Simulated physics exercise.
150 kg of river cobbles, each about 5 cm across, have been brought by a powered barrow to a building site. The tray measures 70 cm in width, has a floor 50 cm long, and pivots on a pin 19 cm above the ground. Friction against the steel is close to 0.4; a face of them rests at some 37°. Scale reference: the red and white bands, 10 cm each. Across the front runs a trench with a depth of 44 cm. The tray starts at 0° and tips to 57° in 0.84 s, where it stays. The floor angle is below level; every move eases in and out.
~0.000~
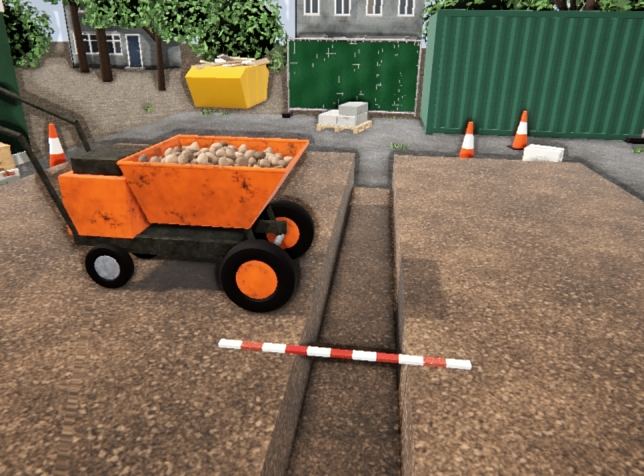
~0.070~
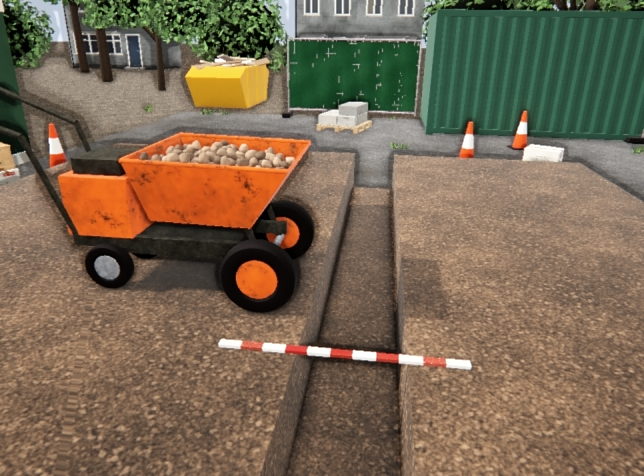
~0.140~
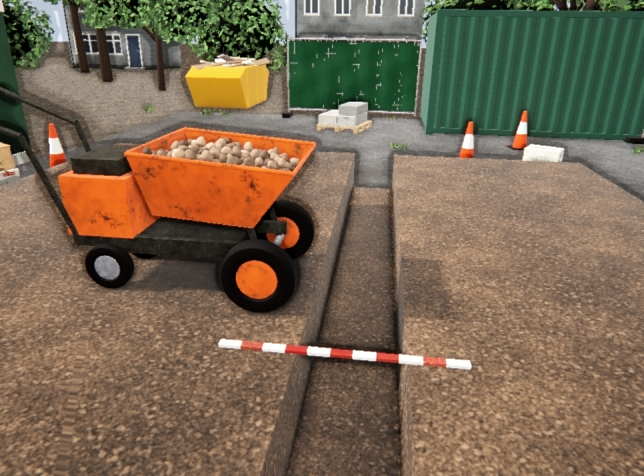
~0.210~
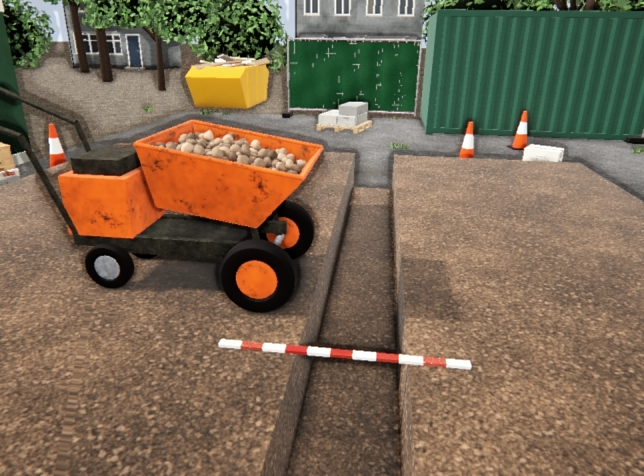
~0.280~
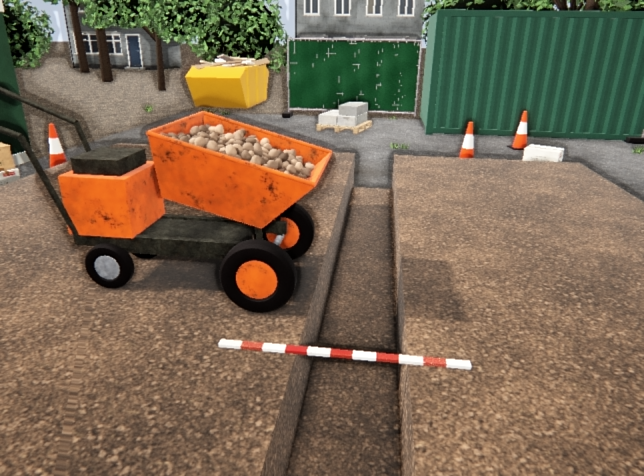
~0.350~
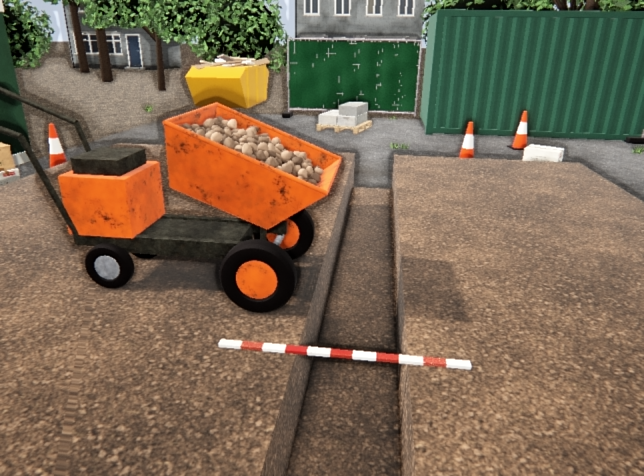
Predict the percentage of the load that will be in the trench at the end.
Predicted: Roughly 22 %.
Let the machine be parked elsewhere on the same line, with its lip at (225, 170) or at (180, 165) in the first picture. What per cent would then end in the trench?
Close to 45 percent in the first case, 35 percent in the second.
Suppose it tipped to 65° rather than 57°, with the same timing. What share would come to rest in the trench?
It comes out at about 35 percent.
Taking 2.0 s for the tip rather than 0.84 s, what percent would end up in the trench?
25 per cent.
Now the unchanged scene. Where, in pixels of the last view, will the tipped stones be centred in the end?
Their centre sits close to (412, 291).
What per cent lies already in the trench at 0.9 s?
Some 10 per cent.
After 0.6 s the floor is at 48°; 100 % in the tray; the foremost stones are at (351, 215).
After 0.9 s the floor is at 57°; 91 % in the tray, 8 % in the trench, 1 % past the trench; the foremost stones are at (413, 278).
After 1.3 s the floor is at 57°; 66 % in the tray, 12 % in the trench, 22 % past the trench; the foremost stones are at (492, 286).
After 3.2 s the floor is at 57°; 53 % in the tray, 22 % in the trench, 24 % past the trench; the foremost stones are at (589, 318).
